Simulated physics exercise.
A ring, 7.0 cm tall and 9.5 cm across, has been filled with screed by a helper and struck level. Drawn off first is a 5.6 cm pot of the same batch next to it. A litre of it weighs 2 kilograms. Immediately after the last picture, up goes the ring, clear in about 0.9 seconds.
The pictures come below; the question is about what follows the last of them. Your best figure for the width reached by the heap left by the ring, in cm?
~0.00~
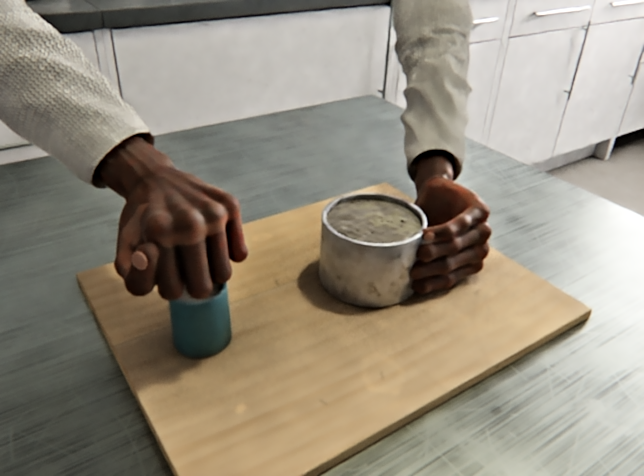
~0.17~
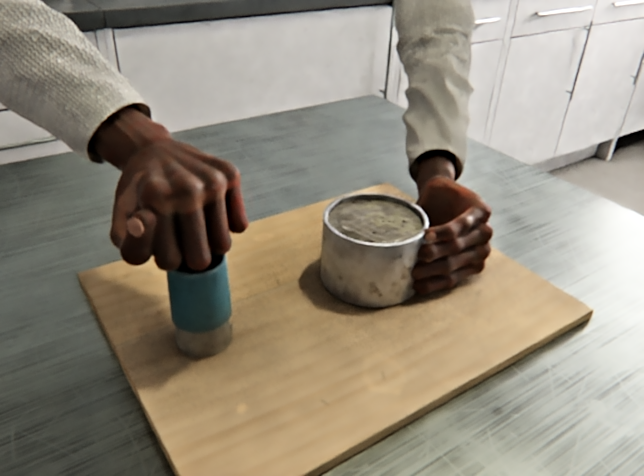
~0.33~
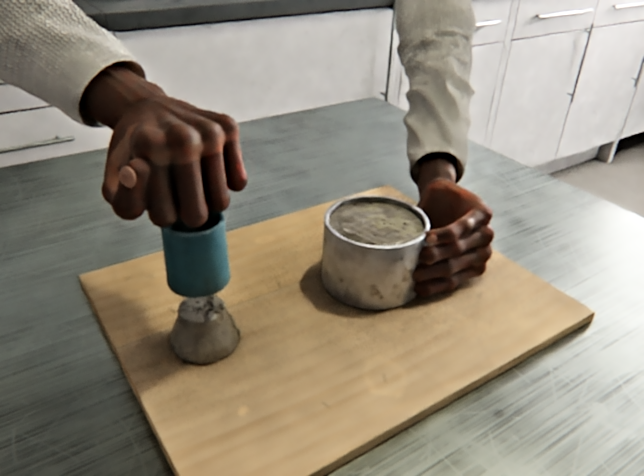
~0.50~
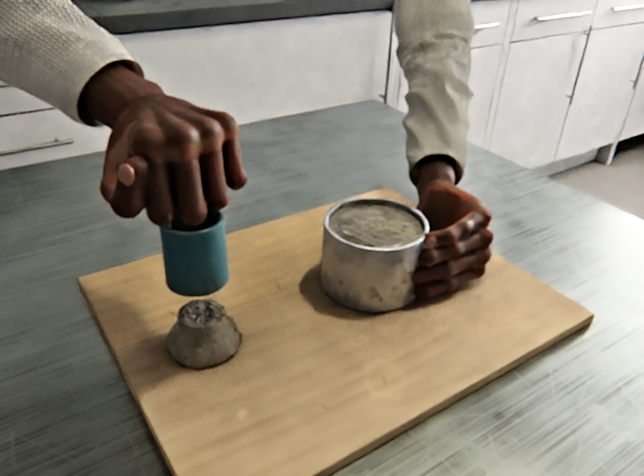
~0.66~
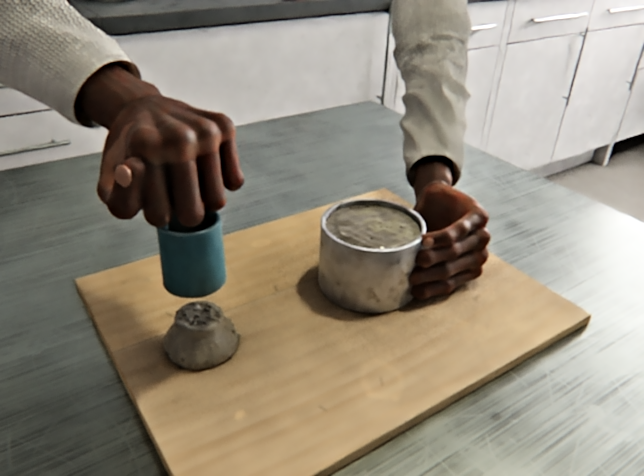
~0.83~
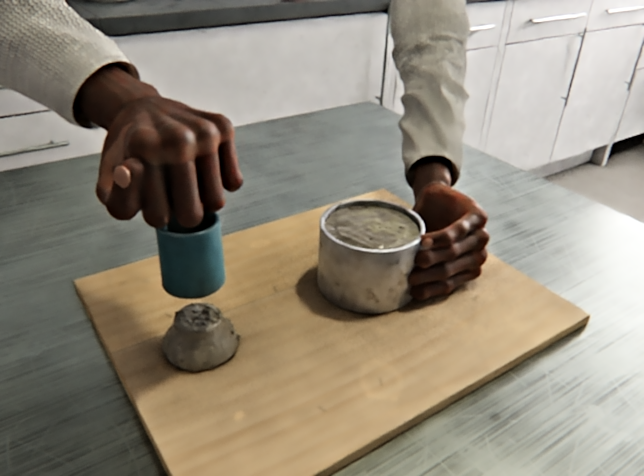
It comes to around 14.6 cm.
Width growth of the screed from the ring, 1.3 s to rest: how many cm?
Roughly 2.0 cm.
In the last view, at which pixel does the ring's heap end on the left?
Somewhere near (297, 281) in pixels.
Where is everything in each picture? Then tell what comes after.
Middle of the pot's mouth at (198, 288), still down; middle of the ring's top at (374, 219), not yet moved, in the first picture.
Middle of the pot's mouth at (196, 261), raised 2.7 cm; middle of the ring's top at (375, 219), not yet moved, in the second picture.
Middle of the pot's mouth at (193, 222), raised 6.7 cm; the heap from the pot 3.9 cm high and 6.2 cm wide, top at (202, 310); middle of the ring's top at (376, 222), not yet moved, in the third picture.
Middle of the pot's mouth at (192, 221), raised 7.0 cm; the heap from the pot 3.6 cm high and 6.6 cm wide, top at (202, 315); middle of the ring's top at (376, 224), not yet moved, in the fourth picture.
Middle of the pot's mouth at (189, 222), raised 7.0 cm; the heap from the pot 3.5 cm high and 6.7 cm wide, top at (199, 317); middle of the ring's top at (373, 225), not yet moved, in the fifth picture.
Middle of the pot's mouth at (188, 223), raised 7.0 cm; the heap from the pot 3.5 cm high and 6.8 cm wide, top at (198, 318); middle of the ring's top at (372, 226), not yet moved, in the sixth picture.
By 1.1 s, the ring is up 2.2 cm; the screed has come down 0.3 cm to 6.7 cm and is 10 cm wide.
By 1.3 s, the ring is up 4.6 cm; the screed has come down 1.7 cm to 5.3 cm and is 13 cm wide.
By 1.5 s, the ring is up 7.0 cm; the screed has come down 2.4 cm to 4.6 cm and is 14 cm wide.
By 1.8 s, the ring is clear; the screed has come down 2.7 cm to 4.3 cm and is 14 cm wide.
By 2.4 s, at rest, the ring is clear; the screed has come down 2.7 cm to 4.3 cm and is 15 cm wide.
